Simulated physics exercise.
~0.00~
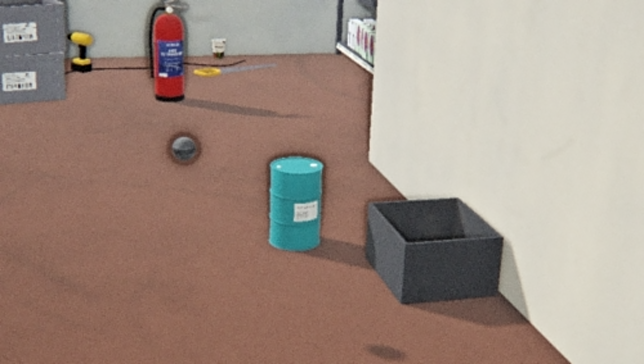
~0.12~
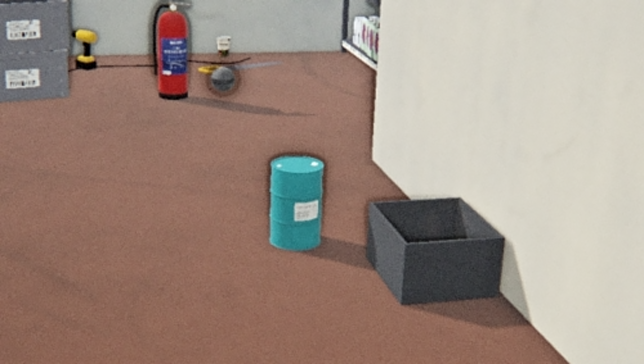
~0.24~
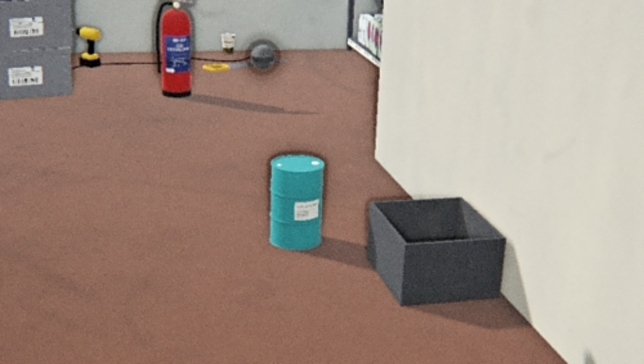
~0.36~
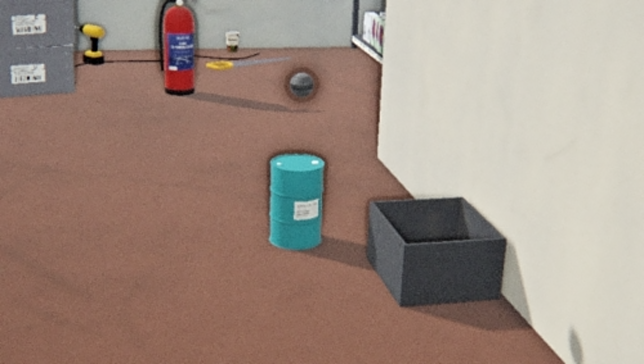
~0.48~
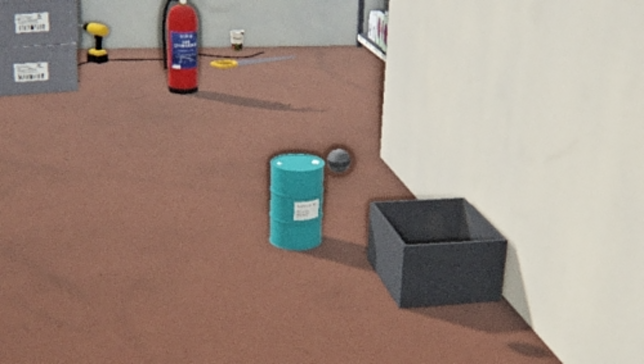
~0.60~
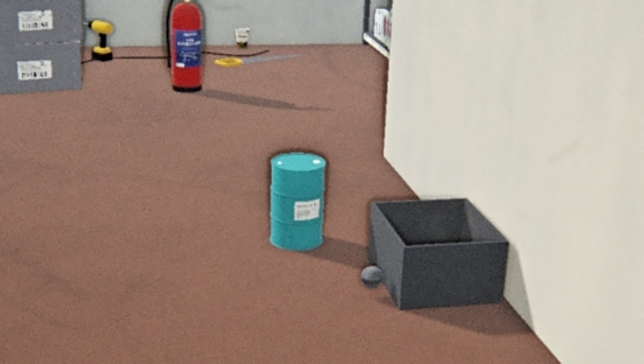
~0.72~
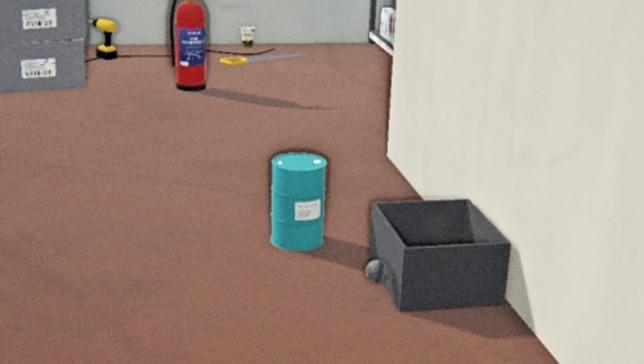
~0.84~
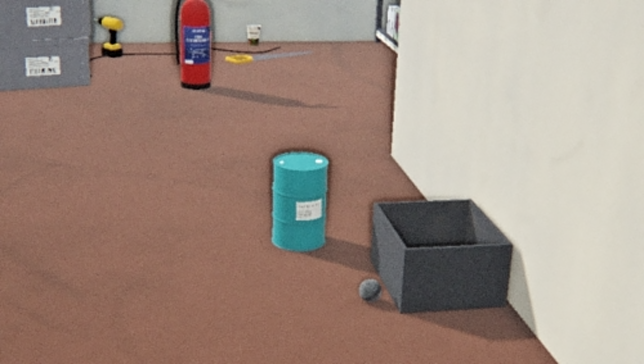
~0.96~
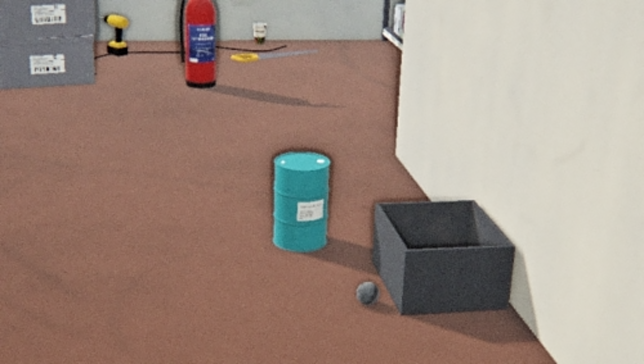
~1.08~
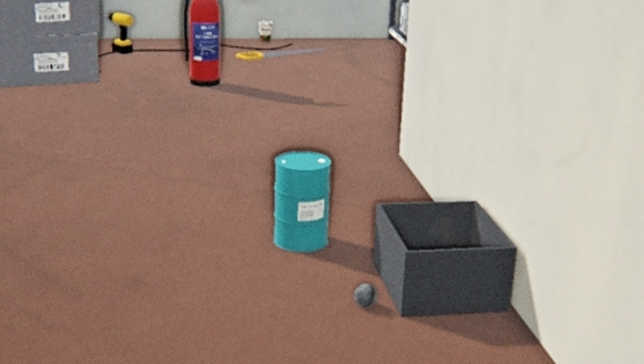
A grey ball arcs past a turquoise canister, hits the open box, and rests outside it.
